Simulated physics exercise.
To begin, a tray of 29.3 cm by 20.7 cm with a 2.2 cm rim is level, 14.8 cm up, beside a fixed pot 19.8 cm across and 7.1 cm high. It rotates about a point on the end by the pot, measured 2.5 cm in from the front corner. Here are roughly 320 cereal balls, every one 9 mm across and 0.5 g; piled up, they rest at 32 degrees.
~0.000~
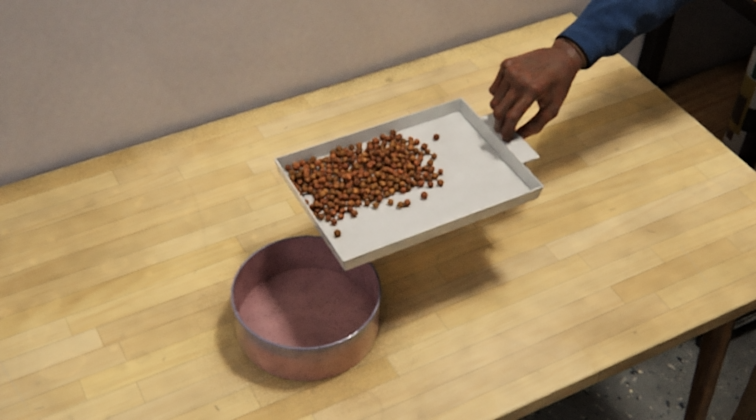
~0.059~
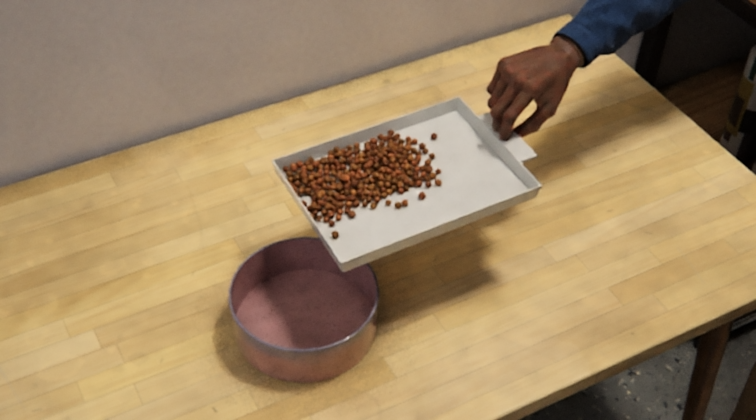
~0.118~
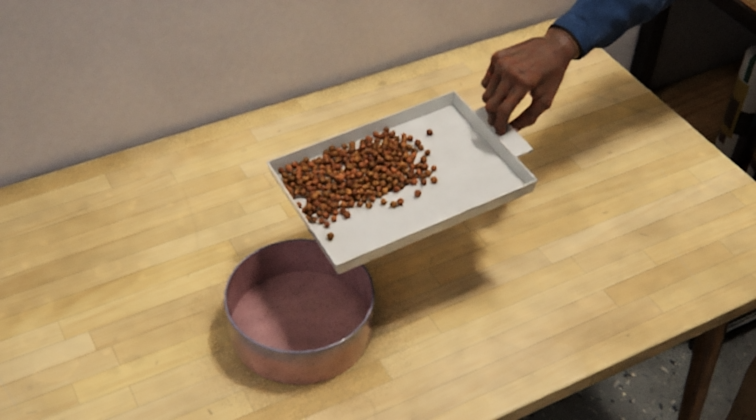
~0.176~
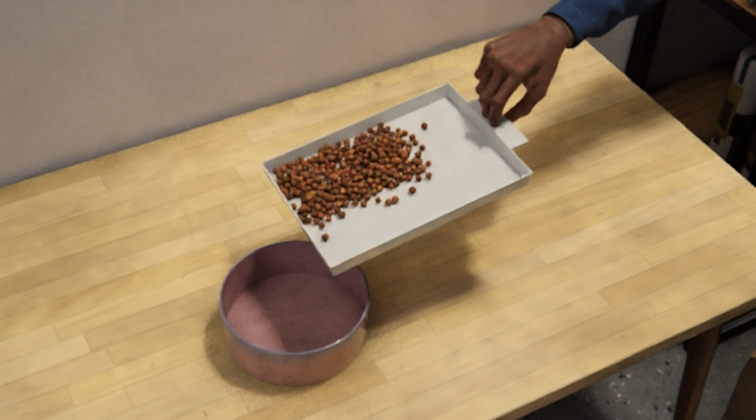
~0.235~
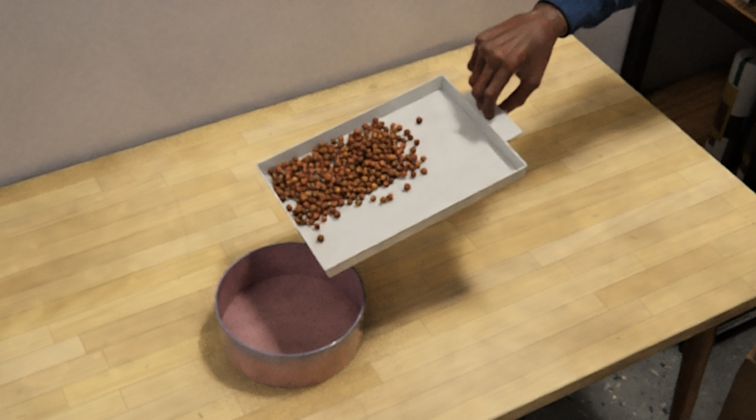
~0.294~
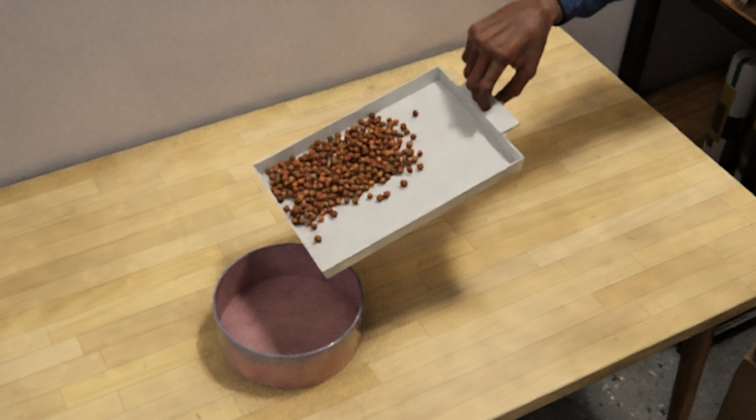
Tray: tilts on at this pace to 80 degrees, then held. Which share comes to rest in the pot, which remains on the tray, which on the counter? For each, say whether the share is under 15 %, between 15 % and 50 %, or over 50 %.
Pot: Under 15 %; left on the tray: Over 50 %; counter: Under 15 %.
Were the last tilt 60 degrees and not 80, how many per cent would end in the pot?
5 percent.
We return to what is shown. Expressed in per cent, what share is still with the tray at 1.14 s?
About 95 per cent.
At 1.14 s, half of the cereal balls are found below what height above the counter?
Median height: Approx. 20 cm.
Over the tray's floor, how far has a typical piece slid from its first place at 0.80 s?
Displacement on the tray: About 4 cm.
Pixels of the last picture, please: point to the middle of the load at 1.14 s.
Roughly (290, 192).
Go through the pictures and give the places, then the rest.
The first frame shows tray tilt 0 degrees, front corners at (345, 258) and (540, 185); middle of the pieces at (366, 175); pot at (306, 289).
The second frame shows tray tilt 1 degrees, front corners at (343, 260) and (538, 185); middle of the pieces at (363, 175).
The third frame shows tray tilt 4 degrees, front corners at (337, 262) and (534, 179), lowest corner left front; middle of the pieces at (359, 174).
The fourth frame shows tray tilt 7 degrees, front corners at (332, 264) and (529, 172), lowest corner left front; middle of the pieces at (353, 172).
The fifth frame shows tray tilt 11 degrees, front corners at (326, 267) and (524, 165), lowest corner left front; middle of the pieces at (348, 170).
The sixth frame shows tray tilt 14 degrees, front corners at (323, 268) and (520, 157), lowest corner left front; middle of the pieces at (345, 168); pot at (288, 297). Its pace works out near 60 degrees a second.
After 0.80 s, tilt 46 degrees; the tray holds 100 %, the pot 0 %.
Then, at 1.14 s, tilt 67 degrees; the tray holds 95 %, the pot 0 %.
After 1.57 s, tilt 80 degrees; the tray holds 95 %, the pot 5 %.
At rest (2.6 s), pot 10 %, tray 90 %, counter 5 %.
